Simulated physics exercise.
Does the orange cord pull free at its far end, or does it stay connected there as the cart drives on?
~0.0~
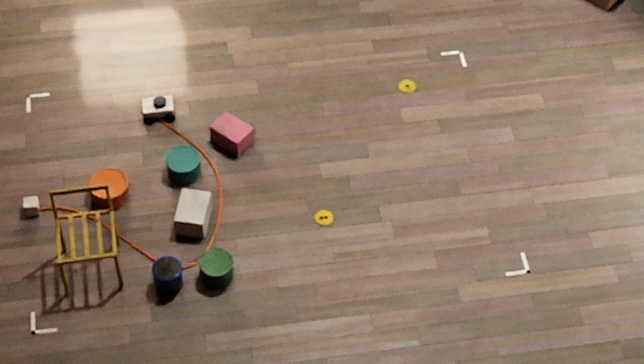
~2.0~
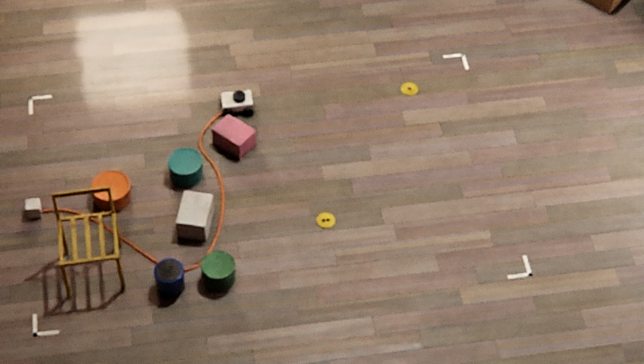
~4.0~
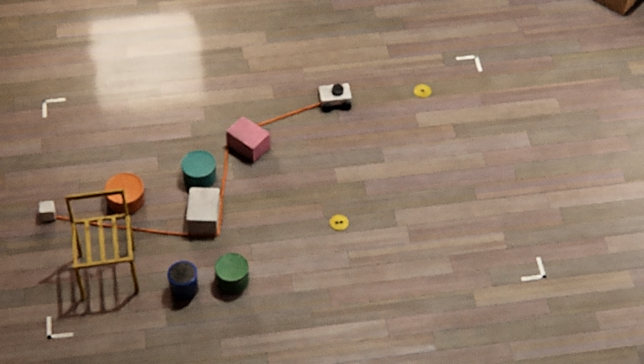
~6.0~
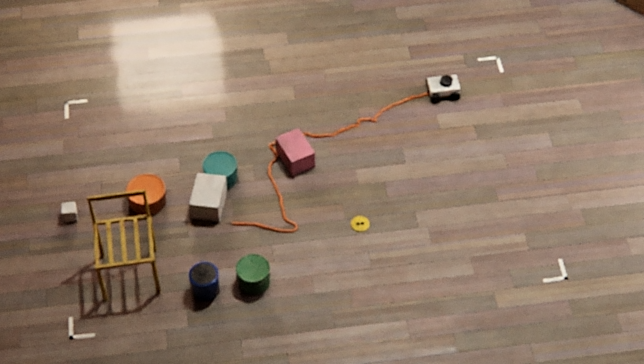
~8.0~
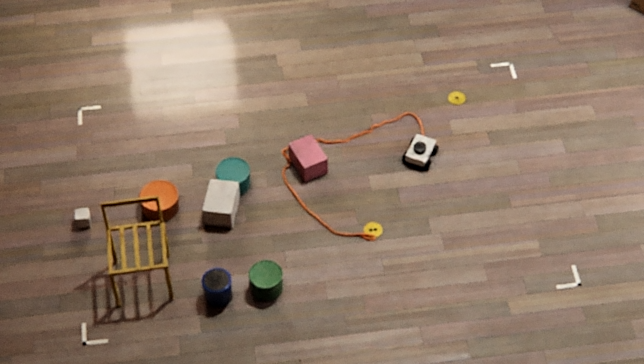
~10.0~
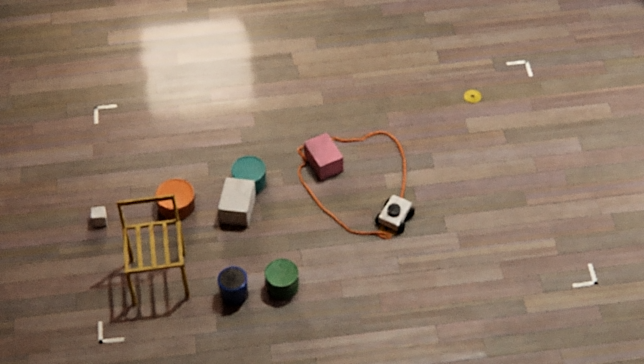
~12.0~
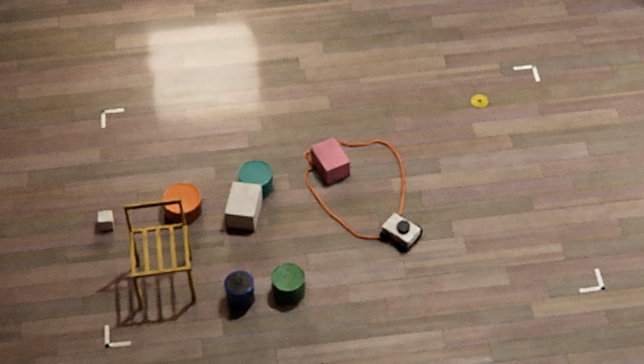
The cord pulls free at its far end, and the loose end is dragged across the floor after the cart.
